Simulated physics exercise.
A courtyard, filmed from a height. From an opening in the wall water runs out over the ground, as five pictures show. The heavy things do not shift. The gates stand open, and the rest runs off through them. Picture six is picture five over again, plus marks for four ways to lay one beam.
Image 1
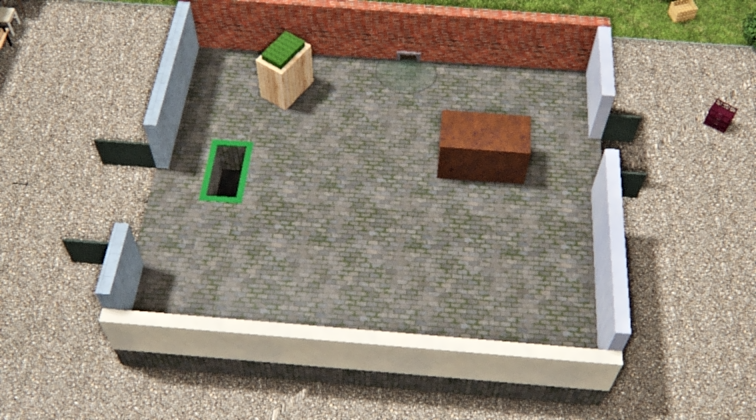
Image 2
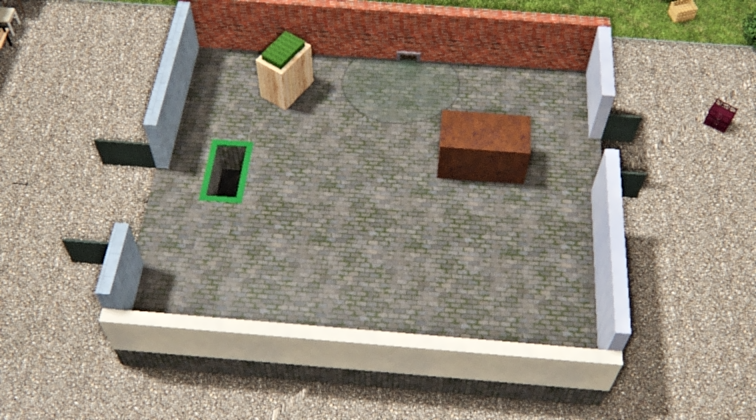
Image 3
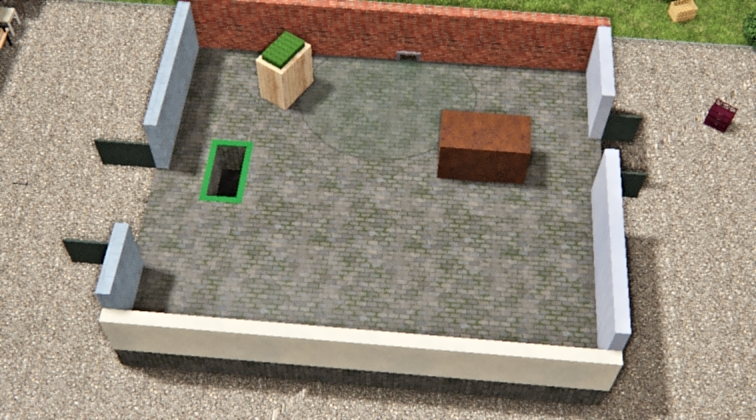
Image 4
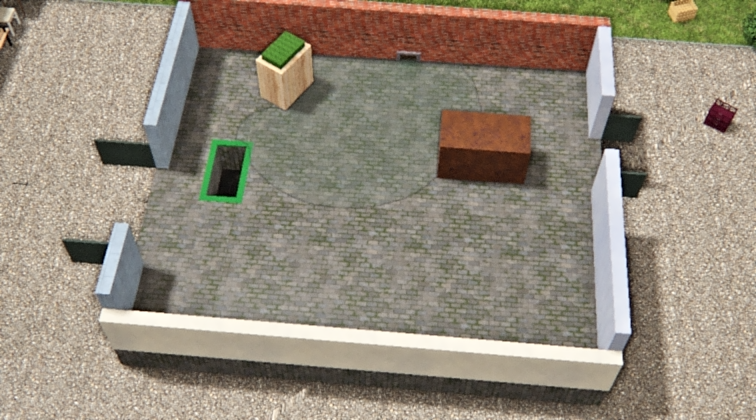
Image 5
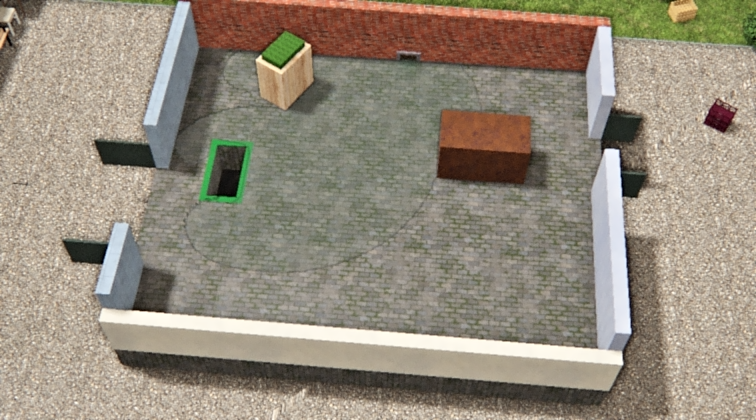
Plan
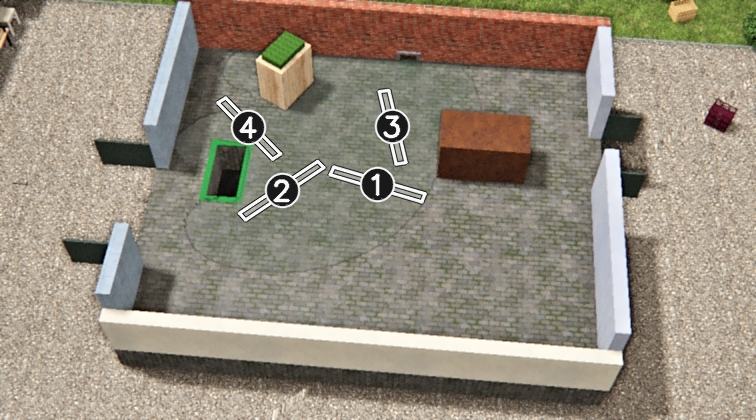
In a walled yard, water spreads from the back wall across the paving to a green-edged drain.
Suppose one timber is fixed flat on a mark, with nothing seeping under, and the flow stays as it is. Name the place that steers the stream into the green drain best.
It is 1.
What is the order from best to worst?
The order is 1, 2, 3, 4.
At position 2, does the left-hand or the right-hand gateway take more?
The left gate.
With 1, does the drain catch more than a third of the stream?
Yes, it does.
On the marked copy, 1 from (332, 170) to (423, 197); 2 from (242, 216) to (320, 164); 3 from (384, 91) to (401, 163); 4 from (221, 100) to (276, 156).
For position 1, about 60 % of the stream runs into the green drain, about 33 % out by the gates.
For position 2, about 41 % of the stream runs into the green drain, about 57 % out by the gates.
For position 3, about 25 % of the stream runs into the green drain, about 70 % out by the gates.
For position 4, about 18 % of the stream runs into the green drain, about 79 % out by the gates.
